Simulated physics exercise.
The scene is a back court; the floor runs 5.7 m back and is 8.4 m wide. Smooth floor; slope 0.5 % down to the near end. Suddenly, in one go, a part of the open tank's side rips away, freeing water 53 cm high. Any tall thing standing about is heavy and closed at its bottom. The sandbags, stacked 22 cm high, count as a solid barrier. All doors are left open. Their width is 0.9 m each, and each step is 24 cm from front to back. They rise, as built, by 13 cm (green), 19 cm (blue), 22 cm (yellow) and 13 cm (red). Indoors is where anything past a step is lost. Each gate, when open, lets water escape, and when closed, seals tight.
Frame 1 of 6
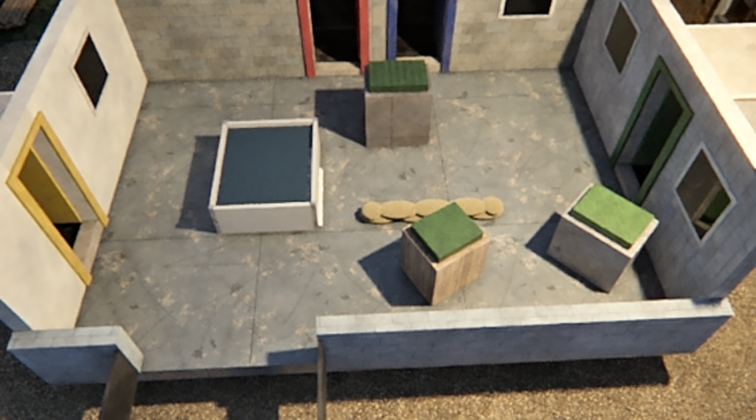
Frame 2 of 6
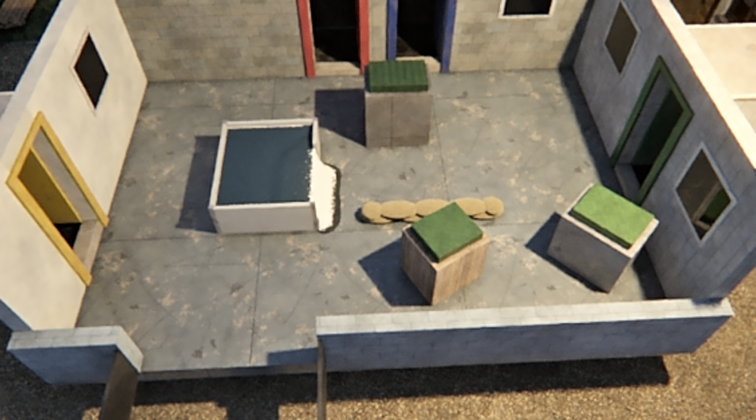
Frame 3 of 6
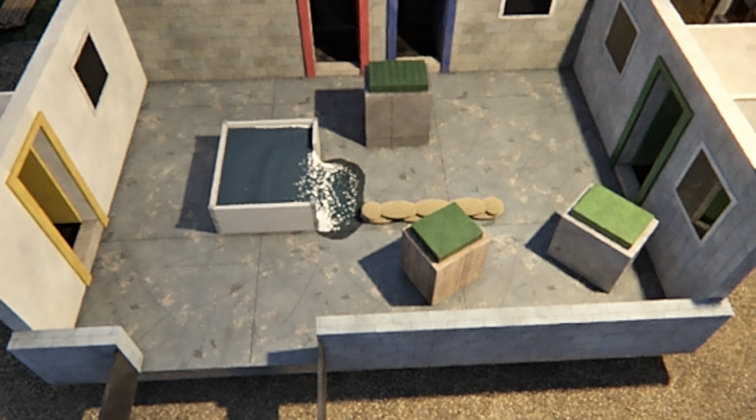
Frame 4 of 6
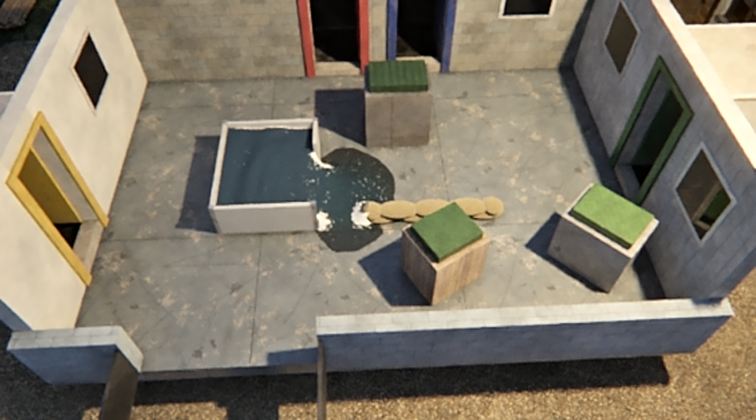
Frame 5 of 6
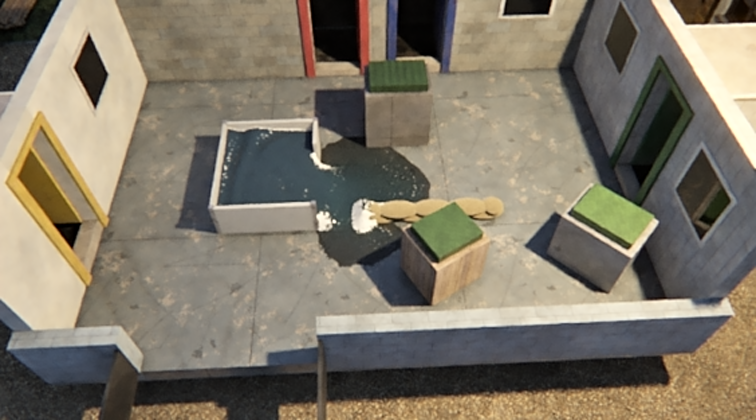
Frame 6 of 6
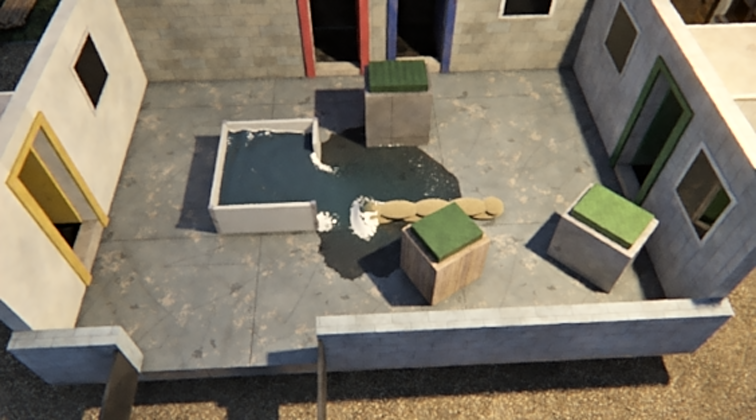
The walled court lay still until the right side of a white open tank broke away, and dark water gushed out, foamed against the row of sandbags, and spread across the floor around the nearby blocks.
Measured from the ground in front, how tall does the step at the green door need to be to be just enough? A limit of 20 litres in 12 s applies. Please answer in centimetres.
It needs to be about 11 cm tall.
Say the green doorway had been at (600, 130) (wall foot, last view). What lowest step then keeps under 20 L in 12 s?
Around 13.5 cm would do it.
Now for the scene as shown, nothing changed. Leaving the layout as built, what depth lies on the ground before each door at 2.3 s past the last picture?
Depths in cm - green: 14, blue: 0, yellow: 0, red: 1.
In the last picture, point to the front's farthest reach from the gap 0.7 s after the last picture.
Front tip: Approx. (587, 199) px.
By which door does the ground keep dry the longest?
The yellow one.
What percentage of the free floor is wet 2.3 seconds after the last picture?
About 40 per cent.
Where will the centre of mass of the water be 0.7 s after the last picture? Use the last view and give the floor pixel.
The water is centred near (334, 192).
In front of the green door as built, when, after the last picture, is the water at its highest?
I'd guess close to 1.4 seconds.
Then, 0.7 s after the last picture water covers 20 % of the floor, deepest (32 cm) near (356, 217); it has not reached the green door.
Then, 2.3 s after the last picture water covers 40 % of the floor, deepest (20 cm) near (593, 158); 14 cm at the green door, 7 litres in over its 13 cm step.
Then, 11.3 s after the last picture water covers 85 % of the floor, deepest (8 cm) near (582, 333); 5 cm at the green door, 10 litres in over its 13 cm step.
At the green door as built, the water peaked near 16 cm, 1.3 s after the last picture.
Run again over the same 12 s with other heights there, 34 litres in over 9.5 cm, 8 litres over 13.5 cm. The limit of 20 litres is kept from about 11 cm up.
